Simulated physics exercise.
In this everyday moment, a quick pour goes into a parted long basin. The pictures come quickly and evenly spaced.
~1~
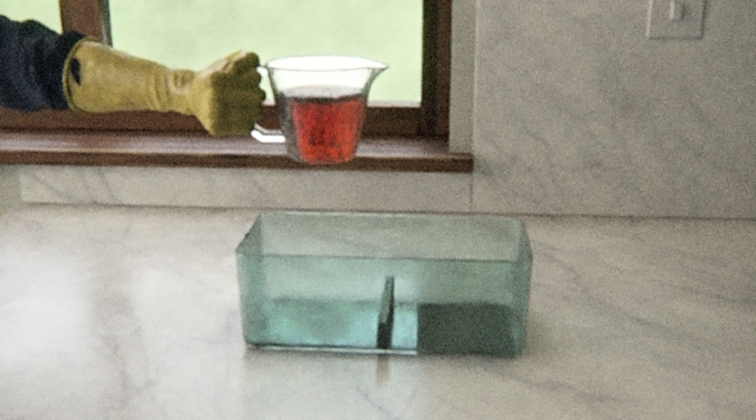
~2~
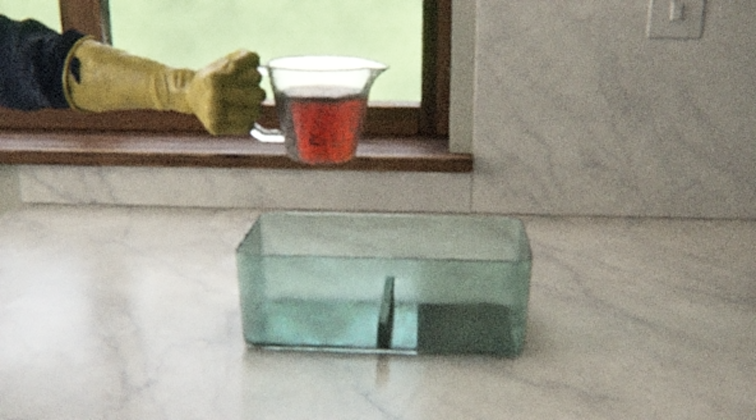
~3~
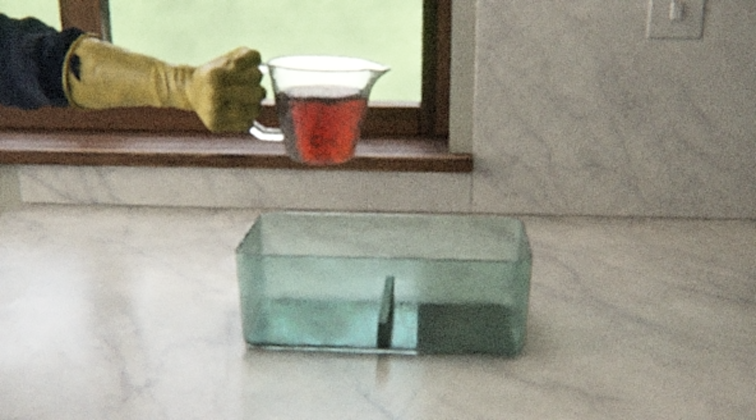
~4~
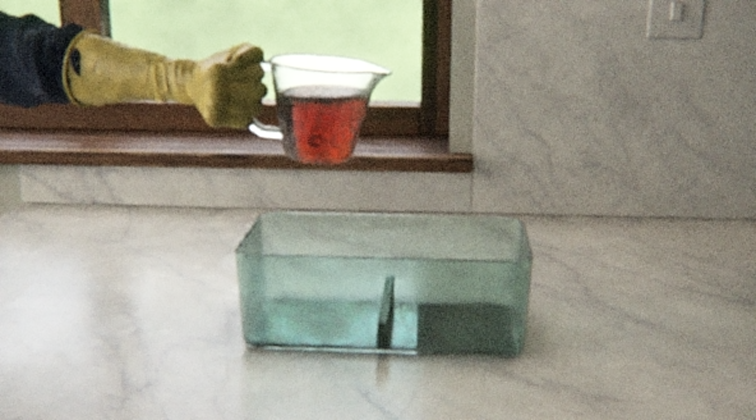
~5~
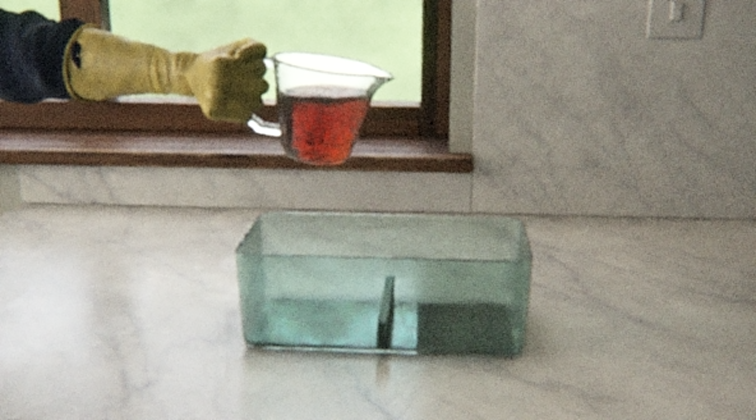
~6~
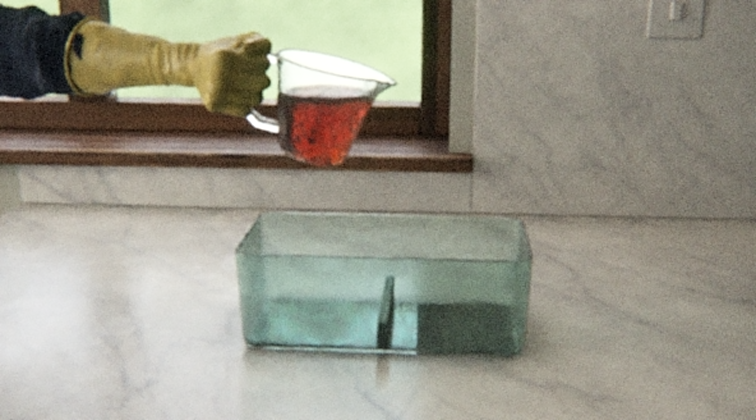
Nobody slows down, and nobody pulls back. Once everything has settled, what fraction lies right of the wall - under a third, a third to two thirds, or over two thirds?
Highest of three bands.
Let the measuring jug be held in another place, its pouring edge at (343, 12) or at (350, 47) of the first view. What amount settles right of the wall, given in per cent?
Close to 70 in a hundred, then close to 70 in a hundred.
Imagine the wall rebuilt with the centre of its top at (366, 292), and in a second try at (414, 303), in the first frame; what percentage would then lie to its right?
It works out to around 90 per cent for the first and around 75 per cent for the second.
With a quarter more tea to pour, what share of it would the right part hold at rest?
It comes to around 90 percent.
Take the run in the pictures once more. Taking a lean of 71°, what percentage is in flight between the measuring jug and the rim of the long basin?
It's close to 20 per cent.
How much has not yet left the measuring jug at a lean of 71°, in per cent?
My estimate is close to 70 percent remaining.
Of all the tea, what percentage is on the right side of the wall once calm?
Close to 90 in a hundred.
A moment on, the measuring jug is tipped part way and 71 per cent is still to pour, 0 is left of the wall and 8 right of it.
Next, the measuring jug is tipped right over and 5 per cent is still to pour, 5 is left of the wall and 80 right of it.
Then the measuring jug is tipped right over and 0 per cent is still to pour, 9 is left of the wall and 89 right of it.
Later the measuring jug is tipped right over and 0 per cent is still to pour, 9 is left of the wall and 89 right of it.
In the end 9 per cent lies left of the wall, 89 right of it and 1 outside.
